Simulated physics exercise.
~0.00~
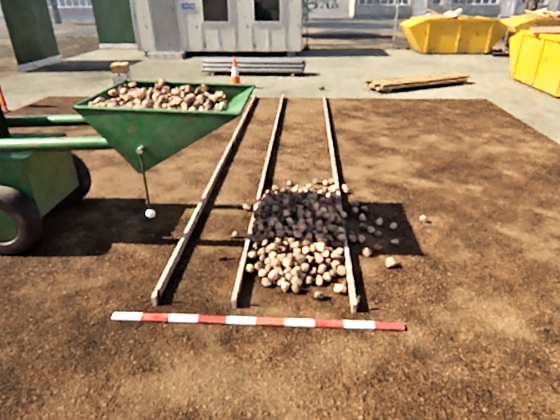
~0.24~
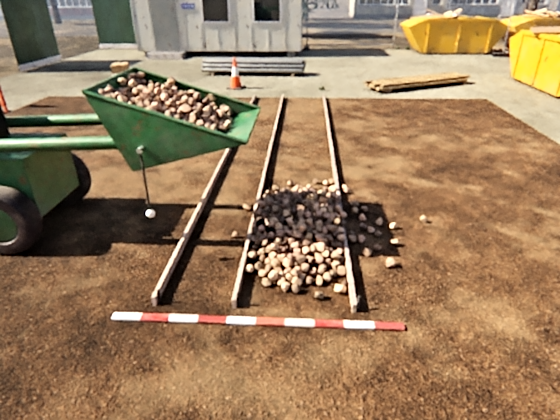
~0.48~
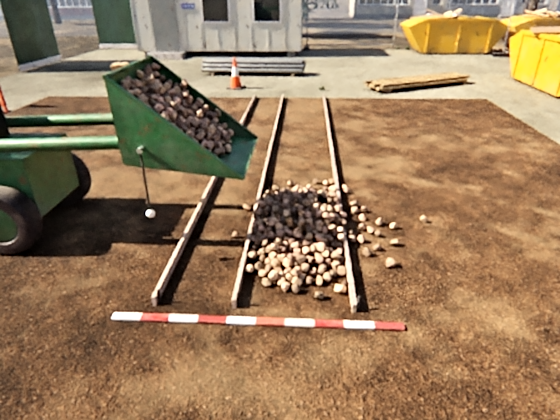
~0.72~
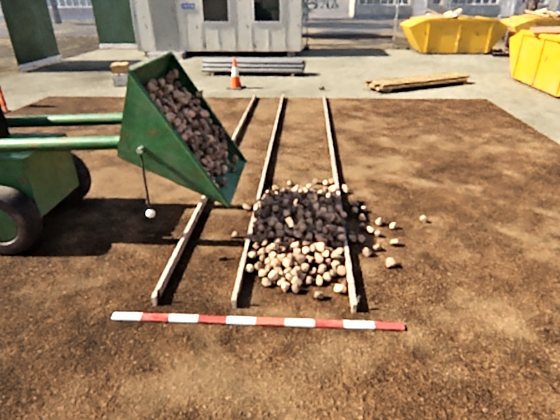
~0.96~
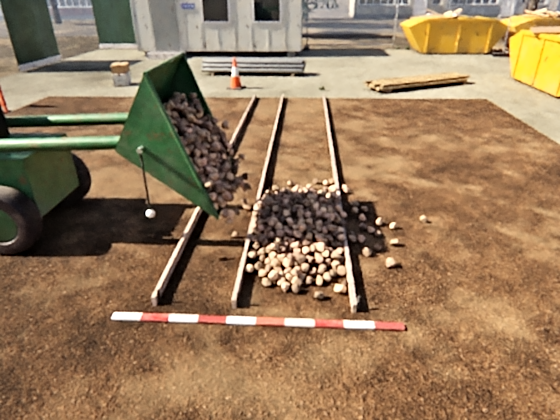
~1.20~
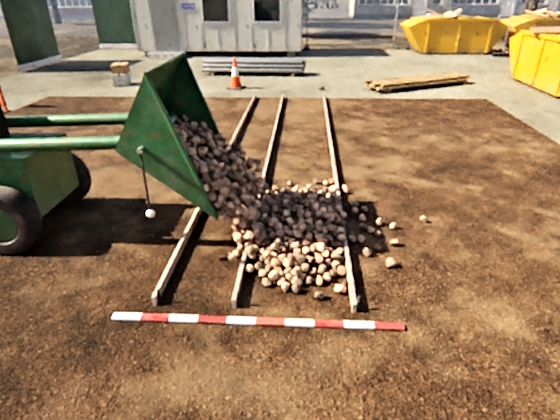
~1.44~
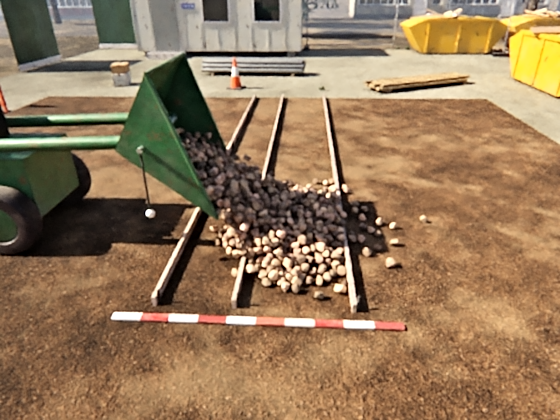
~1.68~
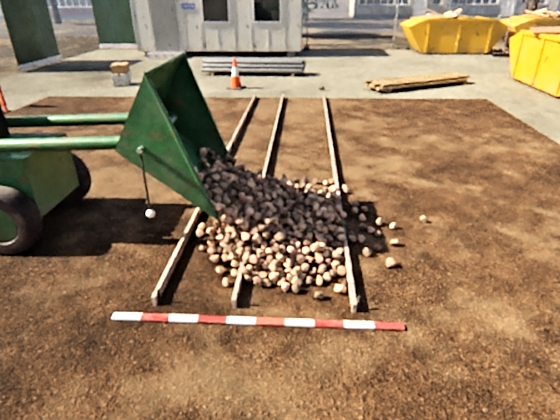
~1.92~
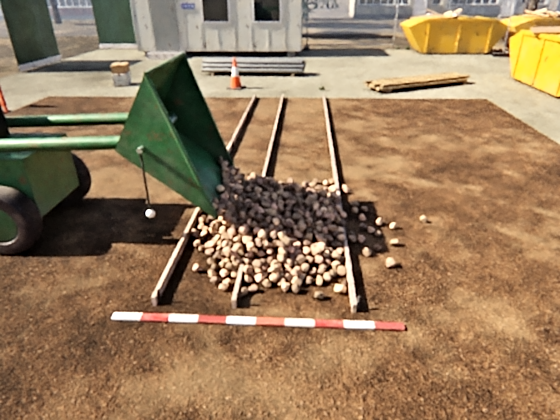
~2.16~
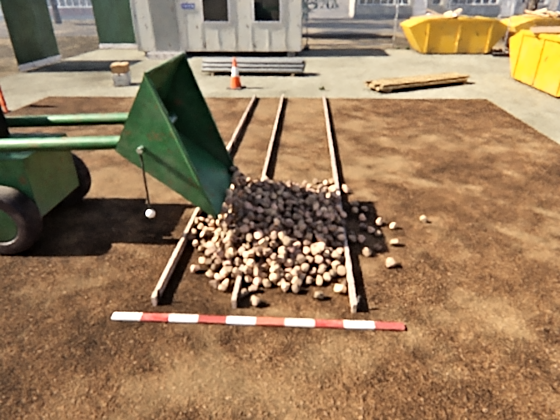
A green loader's bucket full of stones tipped steeply down to the right and stayed tilted while the stones slid out beside and onto an earlier pile between wooden boards, leaving one wide heap spread across both strips and the bucket emptied.
